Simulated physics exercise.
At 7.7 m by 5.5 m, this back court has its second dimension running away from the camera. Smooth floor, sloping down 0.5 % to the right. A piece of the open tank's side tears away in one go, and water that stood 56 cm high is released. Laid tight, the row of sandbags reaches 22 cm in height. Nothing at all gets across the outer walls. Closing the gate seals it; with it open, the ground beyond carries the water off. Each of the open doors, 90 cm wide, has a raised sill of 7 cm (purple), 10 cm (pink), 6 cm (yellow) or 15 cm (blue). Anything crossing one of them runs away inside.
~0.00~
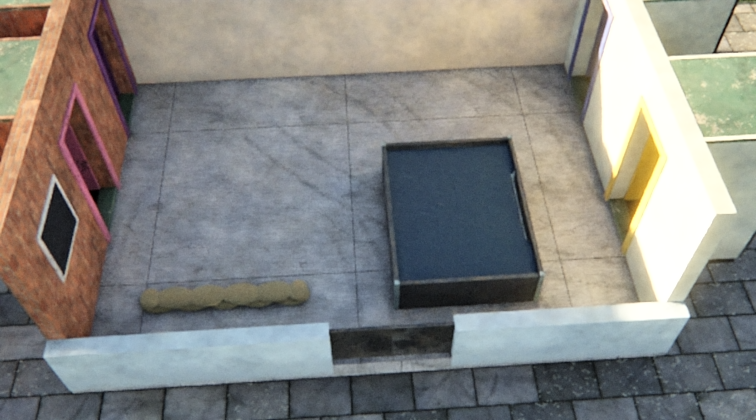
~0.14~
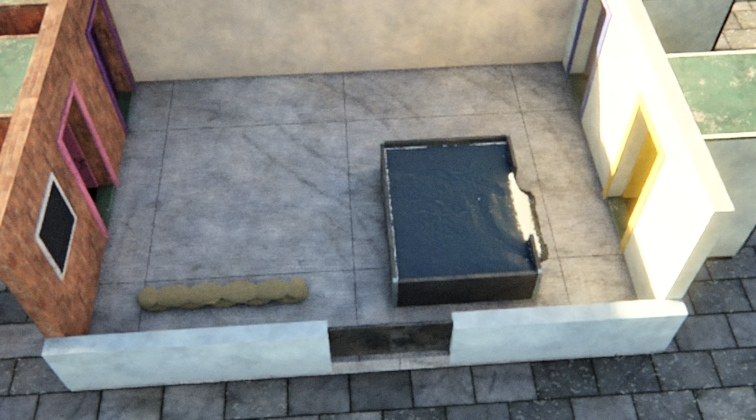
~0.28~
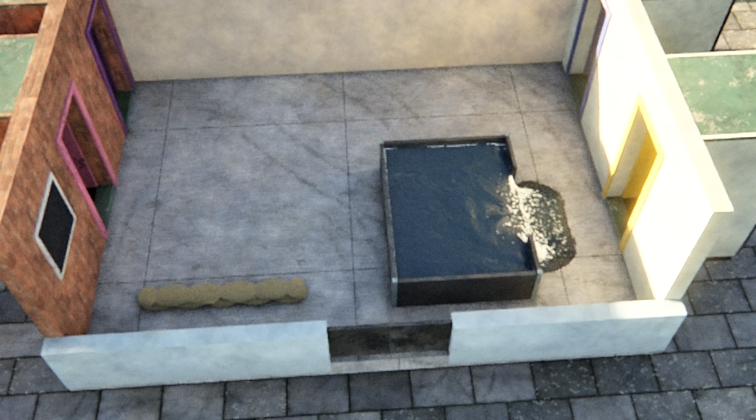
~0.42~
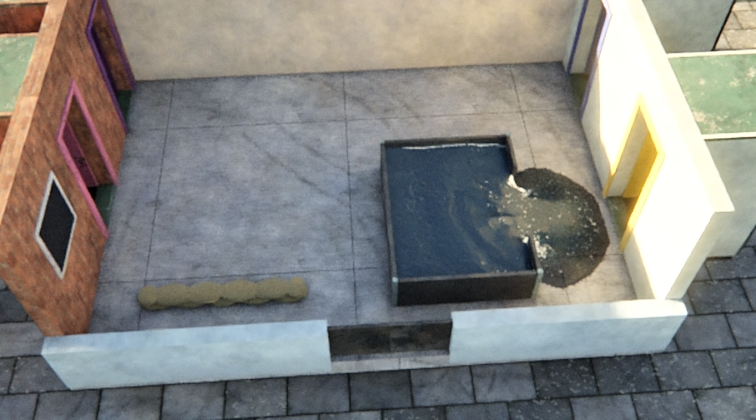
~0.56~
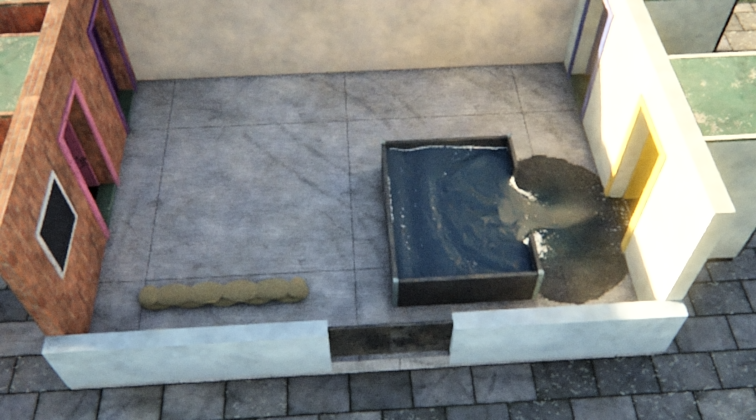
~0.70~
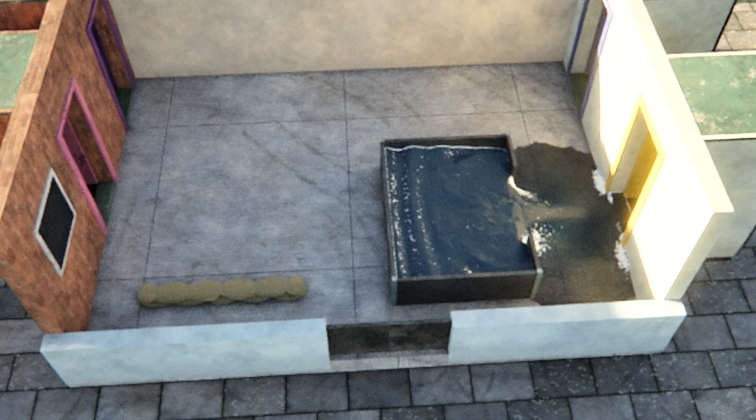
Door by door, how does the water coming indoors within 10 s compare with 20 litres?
The purple door lets in no more than that; the pink door lets in no more than that; the yellow door lets in more than that; the blue door lets in no more than that.
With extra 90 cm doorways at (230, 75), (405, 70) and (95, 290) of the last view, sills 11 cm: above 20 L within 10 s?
First doorway falls short, second falls short, third falls short.
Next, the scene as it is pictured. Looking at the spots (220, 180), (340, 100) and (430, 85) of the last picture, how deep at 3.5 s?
Depths in turn: Roughly 0, 0 and 3 centimetres.
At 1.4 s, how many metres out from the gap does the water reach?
Distance: Approx. 2.8 m.
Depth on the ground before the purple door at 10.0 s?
Some 4.5 cm.
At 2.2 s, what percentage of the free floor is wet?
Some 20 per cent of it.
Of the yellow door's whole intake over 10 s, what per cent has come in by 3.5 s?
I'd put it at about 65 per cent by that point.
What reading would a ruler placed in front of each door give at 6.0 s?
Depths in centimetres - purple: 0, pink: 0, yellow: 16, blue: 7.
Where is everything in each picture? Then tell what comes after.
The first frame shows still water, 56 cm deep, in the open tank at (457, 209).
In the second frame, the front is at a hidden place, 0.7 m from the gap at (517, 217); 0.3 m2 of floor is under water; 56 cm left at the back of the open tank.
In the third frame, the front is at (568, 251), 0.9 m from the gap at (516, 219); 0.9 m2 of floor is under water; 56 cm left at the back of the open tank.
In the fourth frame, water pours out at (517, 219) and has run 1.3 m, to (603, 242); typically 8 cm deep outside, 56 cm at the open tank's back.
In the fifth frame, water pours out at (518, 219) and has run 1.7 m, to (630, 220); typically 6 cm deep outside, 52 cm at the open tank's back.
In the sixth frame, water pours out at (516, 218) and has run 1.9 m, to (633, 290); typically 8 cm deep outside, 47 cm at the open tank's back.
After 1.4 s water covers 10 % of the floor and is deepest (36 cm) near (600, 195); purple door not reached, pink door not reached, yellow door 22 cm at the sill, 173 L in, blue door 2 cm at the sill, 0 L in.
After 2.2 s water covers 20 % of the floor and is deepest (30 cm) near (600, 195); purple door not reached, pink door not reached, yellow door 26 cm at the sill, 360 L in, blue door 6 cm at the sill, 0 L in.
After 3.5 s water covers 30 % of the floor and is deepest (22 cm) near (608, 222); purple door not reached, pink door not reached, yellow door 23 cm at the sill, 551 L in, blue door 5 cm at the sill, 0 L in.
After 6.0 s water covers 55 % of the floor and is deepest (16 cm) near (640, 327); purple door not reached, pink door not reached, yellow door 16 cm at the sill, 756 L in, blue door 7 cm at the sill, 0 L in.
After 10.0 s water covers 90 % of the floor and is deepest (10 cm) near (640, 327); purple door 5 cm at the sill, 0 L in, pink door 2 cm at the sill, 0 L in, yellow door 10 cm at the sill, 867 L in, blue door 6 cm at the sill, 0 L in.
